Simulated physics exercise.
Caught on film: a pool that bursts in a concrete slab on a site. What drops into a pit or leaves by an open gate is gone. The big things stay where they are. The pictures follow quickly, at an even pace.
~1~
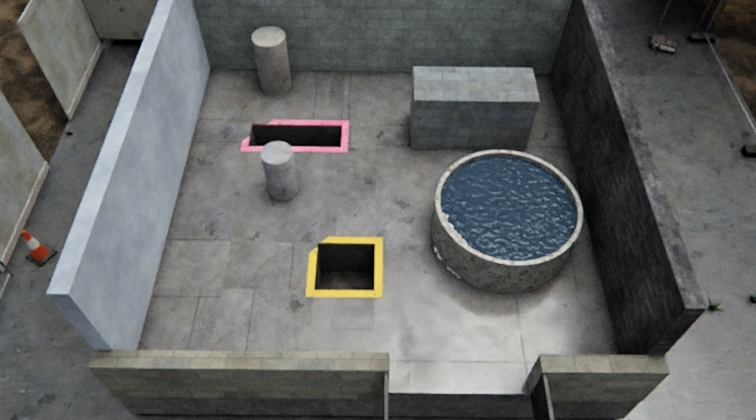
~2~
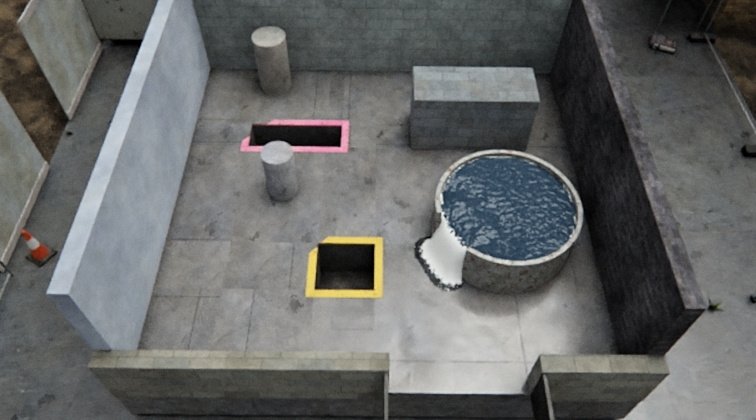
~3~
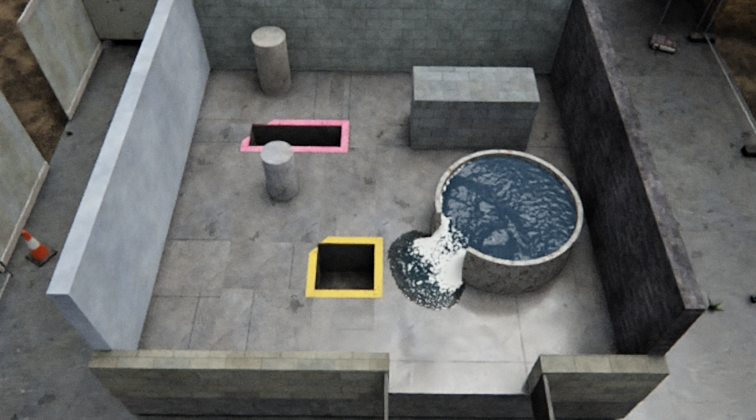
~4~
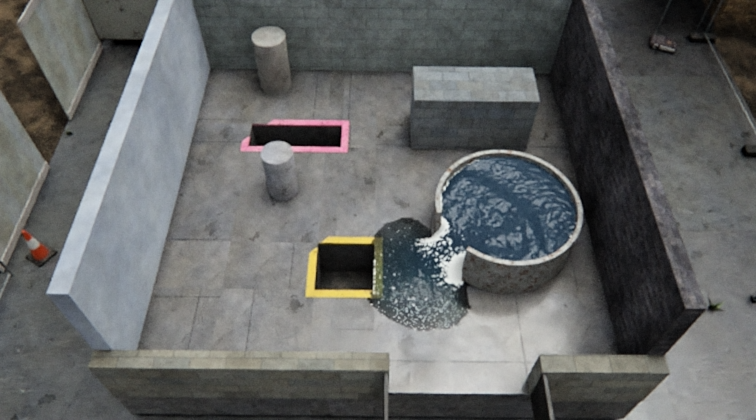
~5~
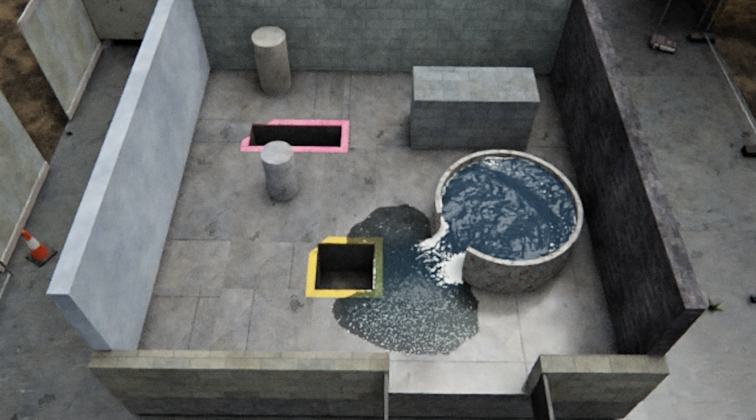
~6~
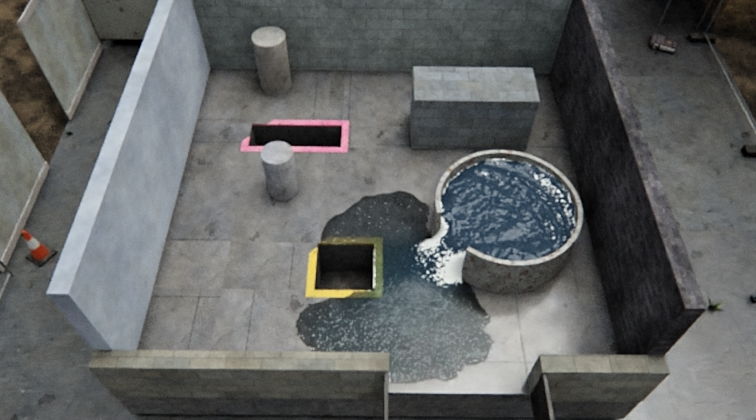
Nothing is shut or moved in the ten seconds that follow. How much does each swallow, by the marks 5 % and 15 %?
In the end: The gate takes from 5 to 15 %; the pink pit takes from 5 to 15 %; the yellow pit takes above 15 %.
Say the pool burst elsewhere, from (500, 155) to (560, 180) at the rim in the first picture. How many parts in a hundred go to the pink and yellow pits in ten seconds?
Roughly, in per cent: Pink 25, yellow 4.
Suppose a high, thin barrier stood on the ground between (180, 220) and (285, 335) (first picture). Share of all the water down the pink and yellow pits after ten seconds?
Per cent: Pink 2, yellow 35.
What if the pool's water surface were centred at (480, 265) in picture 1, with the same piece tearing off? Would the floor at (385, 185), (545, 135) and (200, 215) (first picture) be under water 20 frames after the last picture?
One after the other: Dry, not flooded, flooded.
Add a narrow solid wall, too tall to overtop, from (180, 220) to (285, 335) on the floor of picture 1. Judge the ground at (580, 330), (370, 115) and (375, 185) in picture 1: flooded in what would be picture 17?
As listed: No water, free of water, dry.
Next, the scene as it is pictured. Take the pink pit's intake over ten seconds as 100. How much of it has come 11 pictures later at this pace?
Roughly 0 per cent.
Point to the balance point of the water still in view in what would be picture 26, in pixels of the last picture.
At about (414, 259).
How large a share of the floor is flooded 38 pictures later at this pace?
Some 45 per cent.
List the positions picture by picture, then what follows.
Still water in the round tank at (508, 207), in the first frame.
Water pours out at (448, 251) and has run to (422, 244), in the second frame.
Water pours out at (448, 252) and has run to (395, 253), in the third frame.
Water pours out at (448, 253) and has run to (375, 301), in the fourth frame.
Water pours out at (448, 252) and has run to (342, 315), in the fifth frame.
Water pours out at (448, 252) and has run to (308, 334), in the sixth frame.
A moment on, water covers 20 % of the floor; the gate 1 %, the pink pit 0 %, the yellow pit 8 %.
Next, water covers 25 % of the floor; the gate 4 %, the pink pit 0 %, the yellow pit 13 %.
Then, water covers 30 % of the floor; the gate 6 %, the pink pit 0 %, the yellow pit 19 %.
Later, water covers 45 % of the floor; the gate 9 %, the pink pit 3 %, the yellow pit 27 %.
In the end, water covers 55 % of the floor; the gate 12 %, the pink pit 7 %, the yellow pit 34 %.
